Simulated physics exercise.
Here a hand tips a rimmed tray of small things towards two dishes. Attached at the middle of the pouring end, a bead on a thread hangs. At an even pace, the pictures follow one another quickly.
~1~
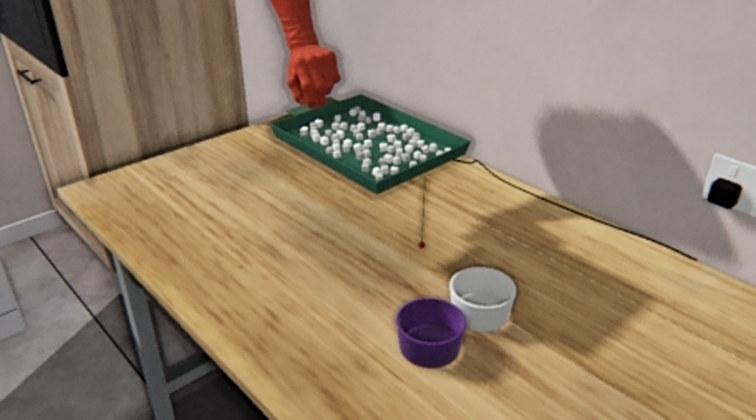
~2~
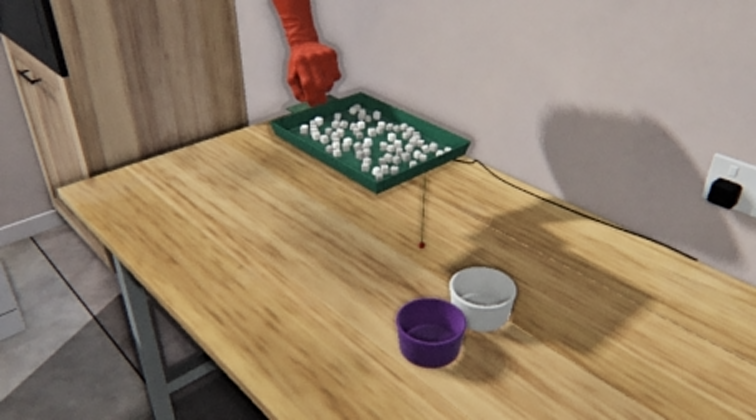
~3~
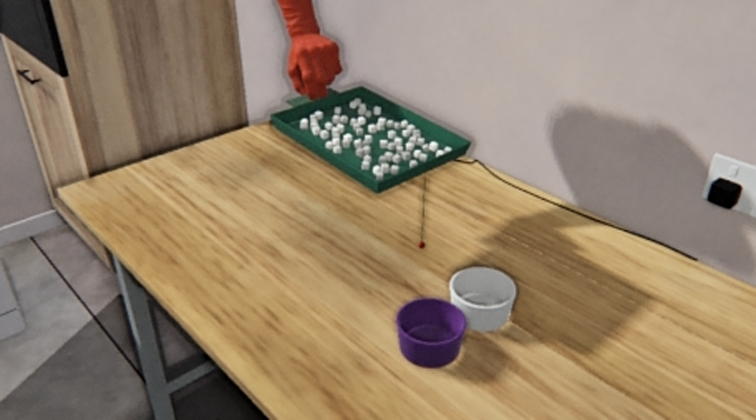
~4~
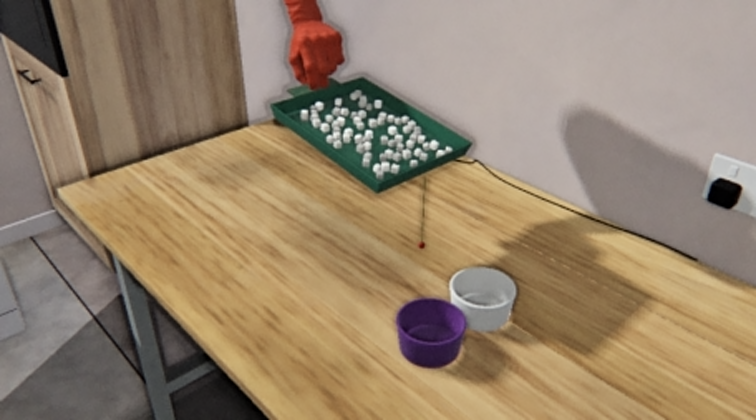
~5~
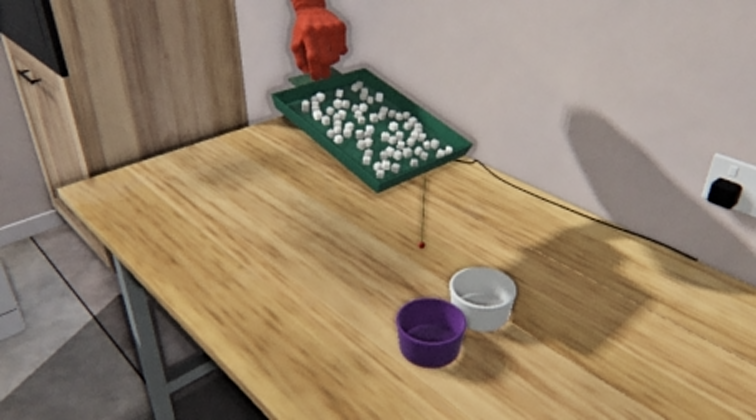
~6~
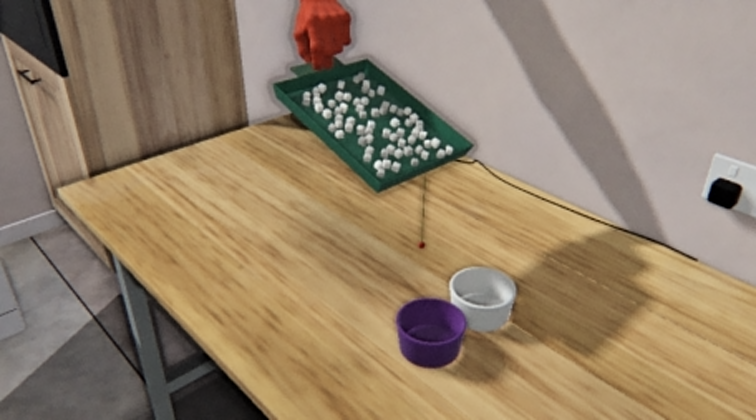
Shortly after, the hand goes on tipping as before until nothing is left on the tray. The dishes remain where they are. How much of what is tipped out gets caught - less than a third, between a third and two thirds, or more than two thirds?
Less than a third gets caught.
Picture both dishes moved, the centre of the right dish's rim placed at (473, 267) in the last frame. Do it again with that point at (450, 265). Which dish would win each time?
Try one: The dish on the right-hand side; try two: The dish on the right-hand side.
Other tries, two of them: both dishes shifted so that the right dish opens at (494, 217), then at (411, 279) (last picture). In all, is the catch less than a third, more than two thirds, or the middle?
Try 1 - under a third; try 2 - under a third.
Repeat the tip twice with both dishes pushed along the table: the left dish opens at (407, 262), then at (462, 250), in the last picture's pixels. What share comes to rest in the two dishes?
0 %, 30 %.
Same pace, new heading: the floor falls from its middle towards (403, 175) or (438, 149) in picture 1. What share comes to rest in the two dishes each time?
I'd say some 10 in a hundred at first, then 0 in a hundred.
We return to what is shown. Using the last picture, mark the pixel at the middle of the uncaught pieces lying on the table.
Roughly at (465, 286).
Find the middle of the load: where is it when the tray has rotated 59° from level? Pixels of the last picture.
The load is centred about (428, 153).
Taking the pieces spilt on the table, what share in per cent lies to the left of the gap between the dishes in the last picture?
Share on the left: Near 50 %.
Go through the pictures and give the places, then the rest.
In the first picture, corners of the pouring end near (377, 180) and (466, 141), level; middle of the load near (368, 143), sugar cubes; left dish near (455, 348); right dish near (506, 312); bead on its thread near (422, 245).
In the second picture, corners of the pouring end near (377, 180) and (466, 141), level; middle of the load near (368, 142).
In the third picture, corners of the pouring end near (378, 180) and (466, 142), tipped barely, level across its low end; middle of the load near (369, 139).
In the fourth picture, corners of the pouring end near (379, 180) and (467, 142), tipped a little, level across its low end; middle of the load near (369, 134).
In the fifth picture, corners of the pouring end near (380, 180) and (468, 143), tipped a little, level across its low end; middle of the load near (370, 130).
In the sixth picture, corners of the pouring end near (381, 181) and (469, 144), tipped clearly, level across its low end; middle of the load near (371, 125); left dish near (455, 348); right dish near (506, 312).
Shortly afterwards, tray tipped steeply; all but a few on the tray; only a few in the air.
Next, tray tipped right over; all but a few on the tray; a little outside both.
Some moments later, tray tipped past a quarter turn; a little in the right dish; the bulk outside both.
In the end, tray tipped past a quarter turn; none at all in the left dish; a little in the right dish; the bulk outside both.
